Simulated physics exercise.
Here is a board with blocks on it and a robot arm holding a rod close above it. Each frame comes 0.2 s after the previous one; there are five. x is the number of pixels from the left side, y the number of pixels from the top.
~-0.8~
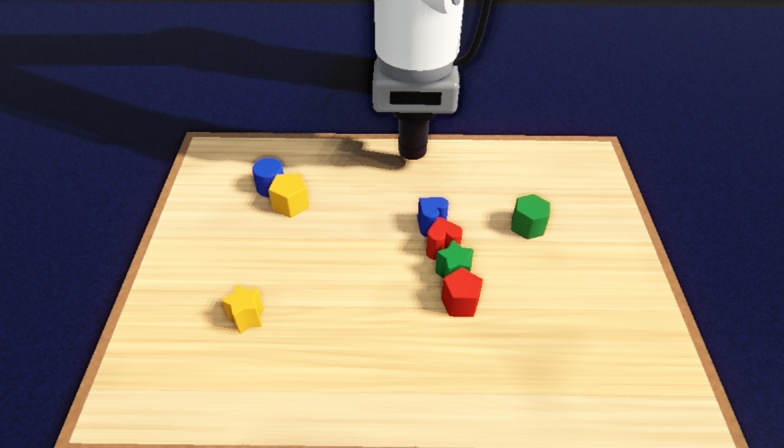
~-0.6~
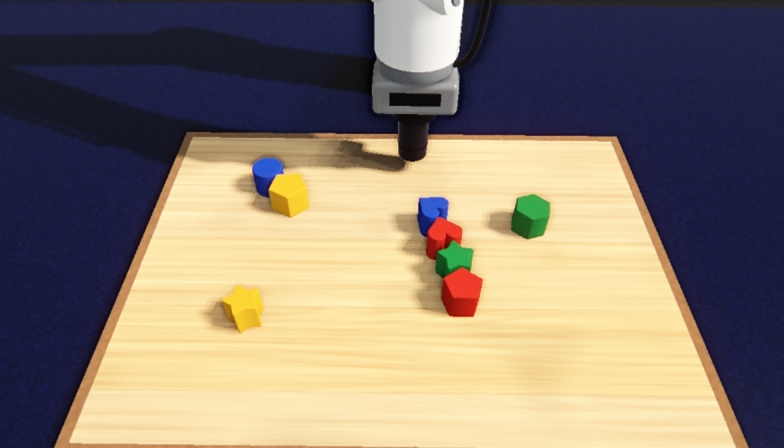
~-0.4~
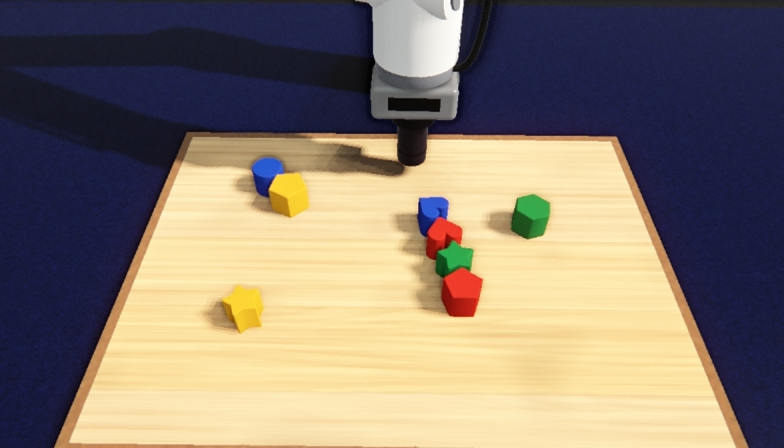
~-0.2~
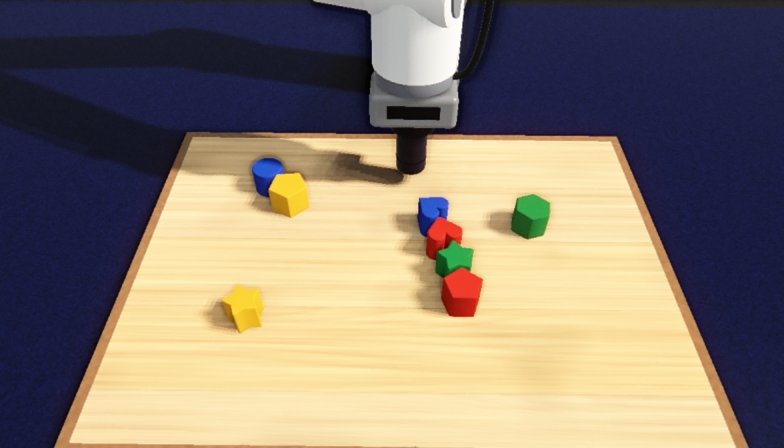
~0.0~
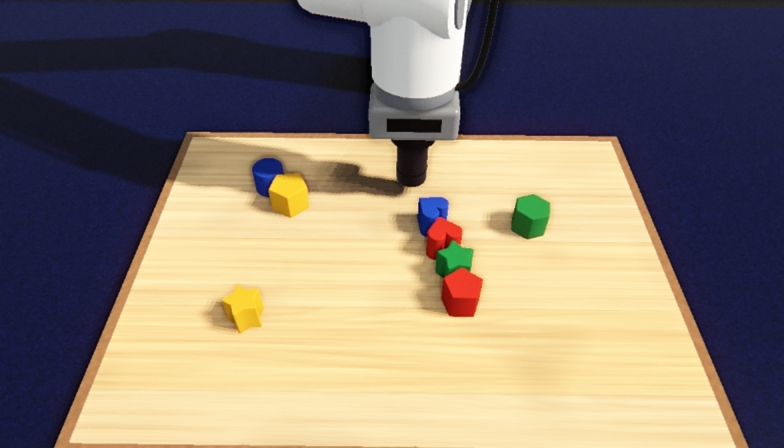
The robot arm moves its dark rod slightly toward the still line of colored blocks.
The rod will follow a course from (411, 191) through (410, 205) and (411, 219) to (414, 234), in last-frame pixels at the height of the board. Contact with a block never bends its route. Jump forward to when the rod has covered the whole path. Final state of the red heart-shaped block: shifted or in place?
It shifts.
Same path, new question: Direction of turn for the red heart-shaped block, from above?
From the top, the block rotates clockwise.
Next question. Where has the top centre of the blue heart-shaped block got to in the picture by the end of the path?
The middle of its upper face will lie at (445, 216).
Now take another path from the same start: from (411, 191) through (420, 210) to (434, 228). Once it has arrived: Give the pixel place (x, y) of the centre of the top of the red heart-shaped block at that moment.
At (473, 242).
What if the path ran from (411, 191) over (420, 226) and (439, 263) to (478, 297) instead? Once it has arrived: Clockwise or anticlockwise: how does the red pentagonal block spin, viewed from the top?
Viewed from the top, it goes clockwise.
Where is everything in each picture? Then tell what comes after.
Lower end of the rod (413, 152), tops of blocks, blue heart-shaped block (433, 205), red heart-shaped block (444, 229), green star-shaped block (457, 254), in the first frame.
Rod (412, 153), blocks as before, in the second frame.
Rod (411, 158), blocks as before, in the third frame.
Rod (411, 166), blocks as before, in the fourth frame.
Rod (411, 178), blue heart-shaped block (433, 205), red heart-shaped block (444, 229), green star-shaped block (457, 254), in the fifth frame.
On the path given first. Halfway along, rod (411, 199); blue heart-shaped block (435, 207), turned 15° anticlockwise; red heart-shaped block (446, 231).
At the end, rod (415, 221); blue heart-shaped block (445, 216), turned 85° anticlockwise; red heart-shaped block (462, 235), turned 50° clockwise; green star-shaped block not moved.
